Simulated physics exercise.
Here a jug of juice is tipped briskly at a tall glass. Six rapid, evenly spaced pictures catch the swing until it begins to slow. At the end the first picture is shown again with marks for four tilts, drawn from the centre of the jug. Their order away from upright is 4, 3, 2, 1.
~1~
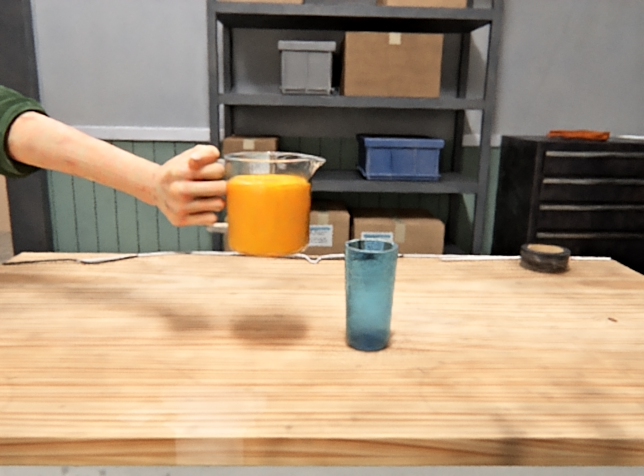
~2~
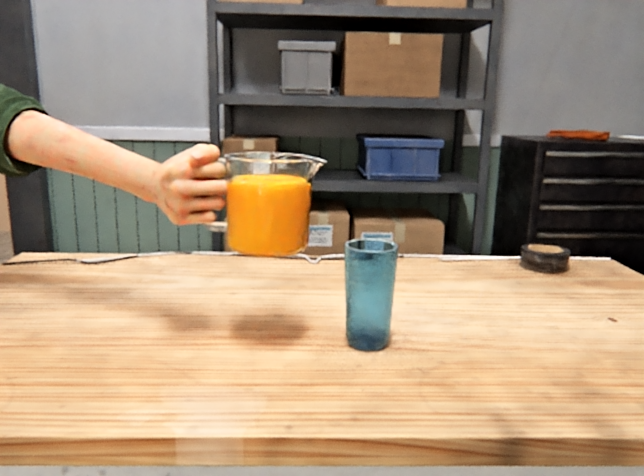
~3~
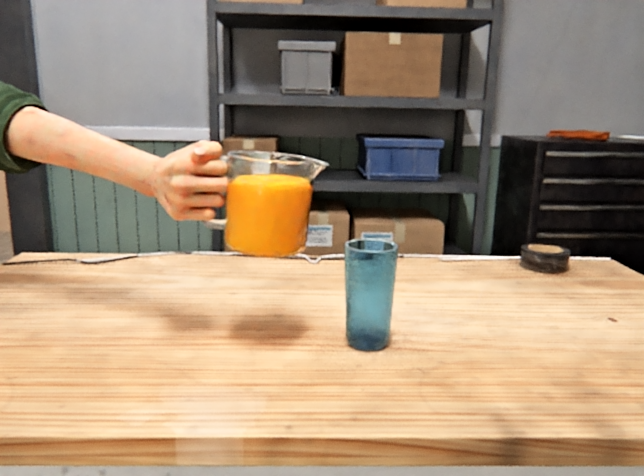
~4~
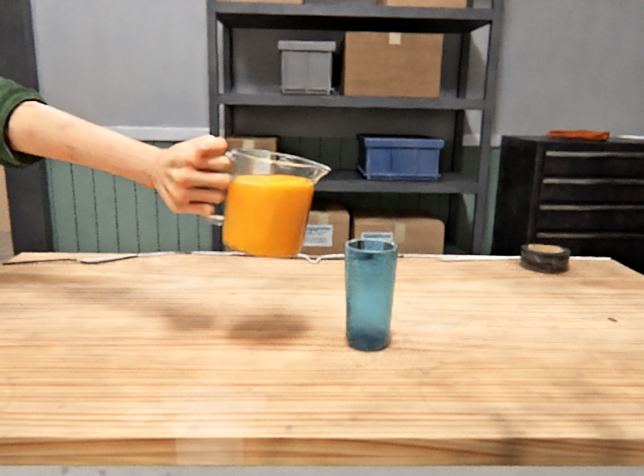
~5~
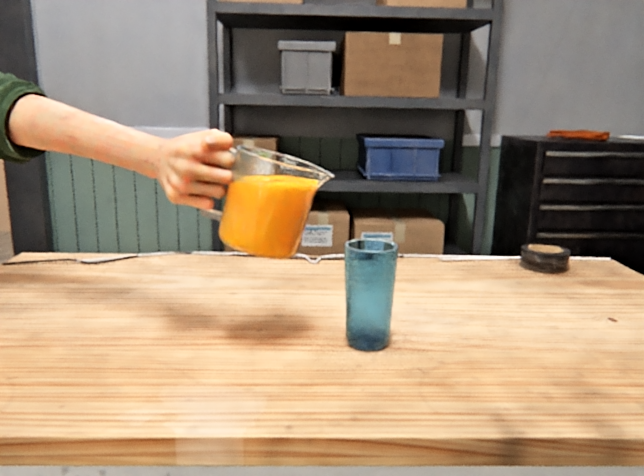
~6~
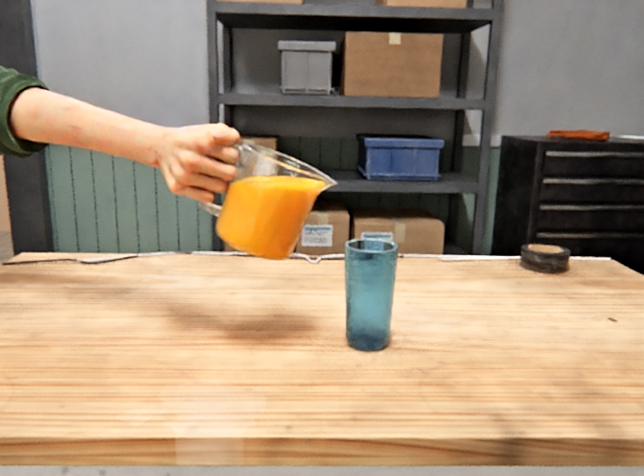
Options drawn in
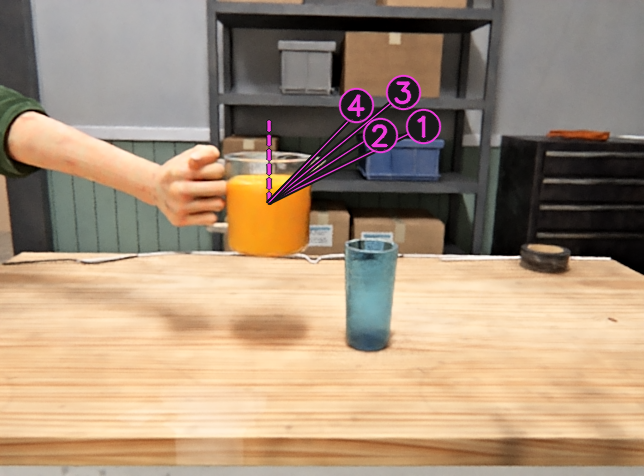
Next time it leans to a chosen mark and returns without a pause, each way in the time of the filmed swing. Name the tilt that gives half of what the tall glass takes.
The answer is mark 3.
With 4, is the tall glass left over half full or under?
Under.
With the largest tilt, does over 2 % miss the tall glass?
Yes.
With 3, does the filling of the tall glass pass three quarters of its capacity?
No.
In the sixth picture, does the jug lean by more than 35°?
No, it does not.
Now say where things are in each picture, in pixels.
In the first frame, upright, lip at (325, 160); rim of the tall glass round (371, 244); nothing has left yet.
In the second frame, upright, lip at (325, 161); nothing has left yet.
In the third frame, tipped about 4°, lip at (327, 164); nothing has left yet.
In the fourth frame, tipped about 9°, lip at (330, 169); nothing has left yet.
In the fifth frame, tipped about 15°, lip at (333, 176); nothing has left yet.
In the sixth frame, tipped about 21°, lip at (336, 183); nothing has left yet.
On the marked copy, 1 at (408, 133); 2 at (363, 141); 3 at (390, 103); 4 at (347, 121).
For mark 1, the tall glass ends with about 79 % of what it can hold; 9 % of the juice is spilt.
For mark 2, the tall glass ends with about 70 % of what it can hold.
For mark 3, the tall glass ends with about 51 % of what it can hold.
For mark 4, the tall glass ends with about 33 % of what it can hold.
